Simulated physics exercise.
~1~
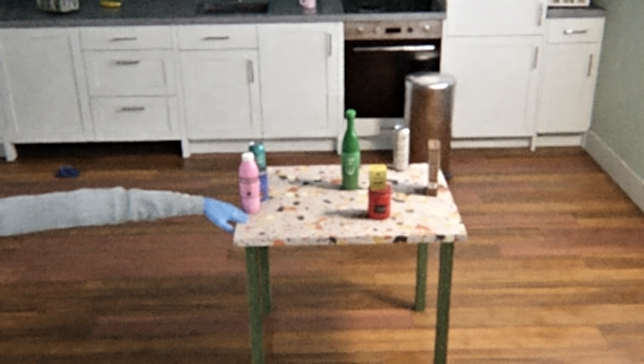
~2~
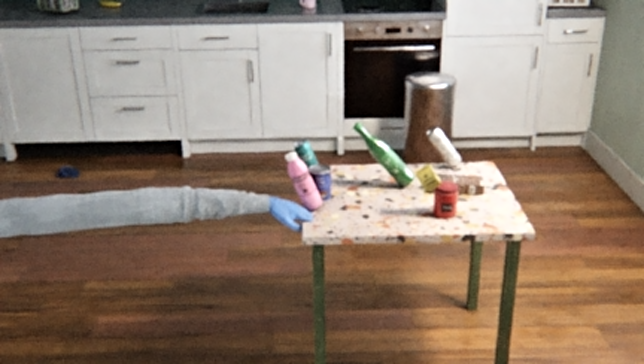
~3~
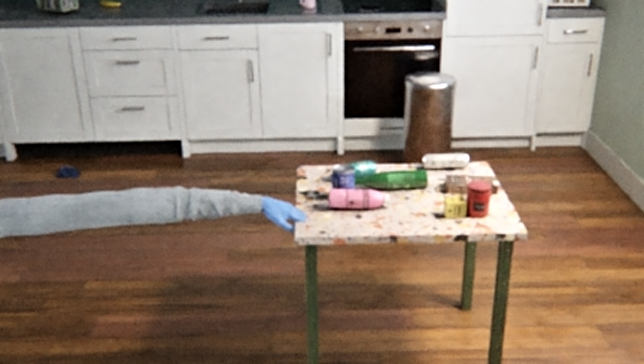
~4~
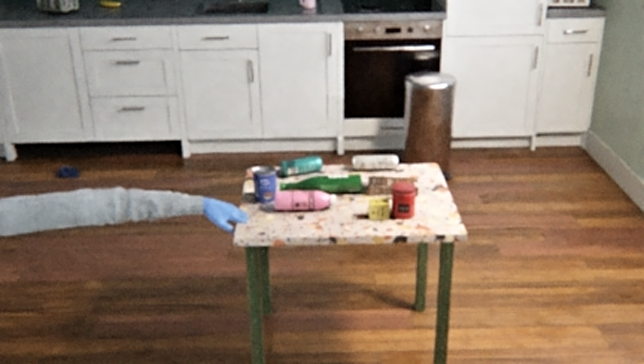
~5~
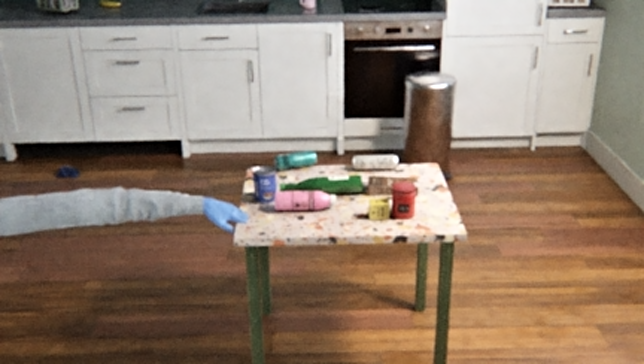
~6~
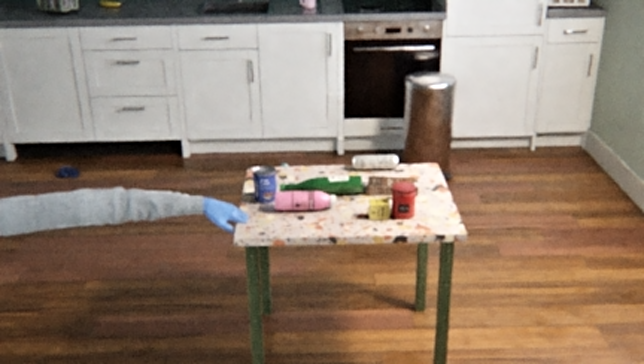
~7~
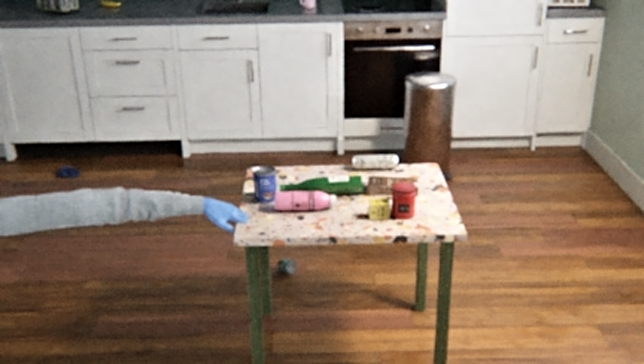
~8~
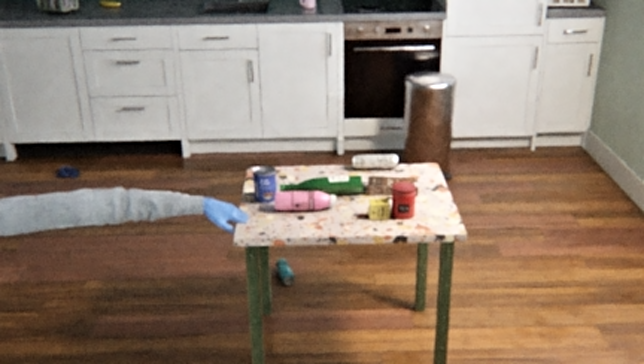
In a kitchen with white cabinets and a wooden floor, a blue-gloved hand grips the left edge of a speckled table holding bottles, cans and small containers. The arm shoves the table to the right, and the pink and green bottles, the turquoise can and others tip over. The hand then pulls the table back left, with the red jar and blue tin still upright. The turquoise can, lying near the back, disappears from the tabletop and shows up on the floor beneath. The green and pink bottles end lying on the table, along with the white can.
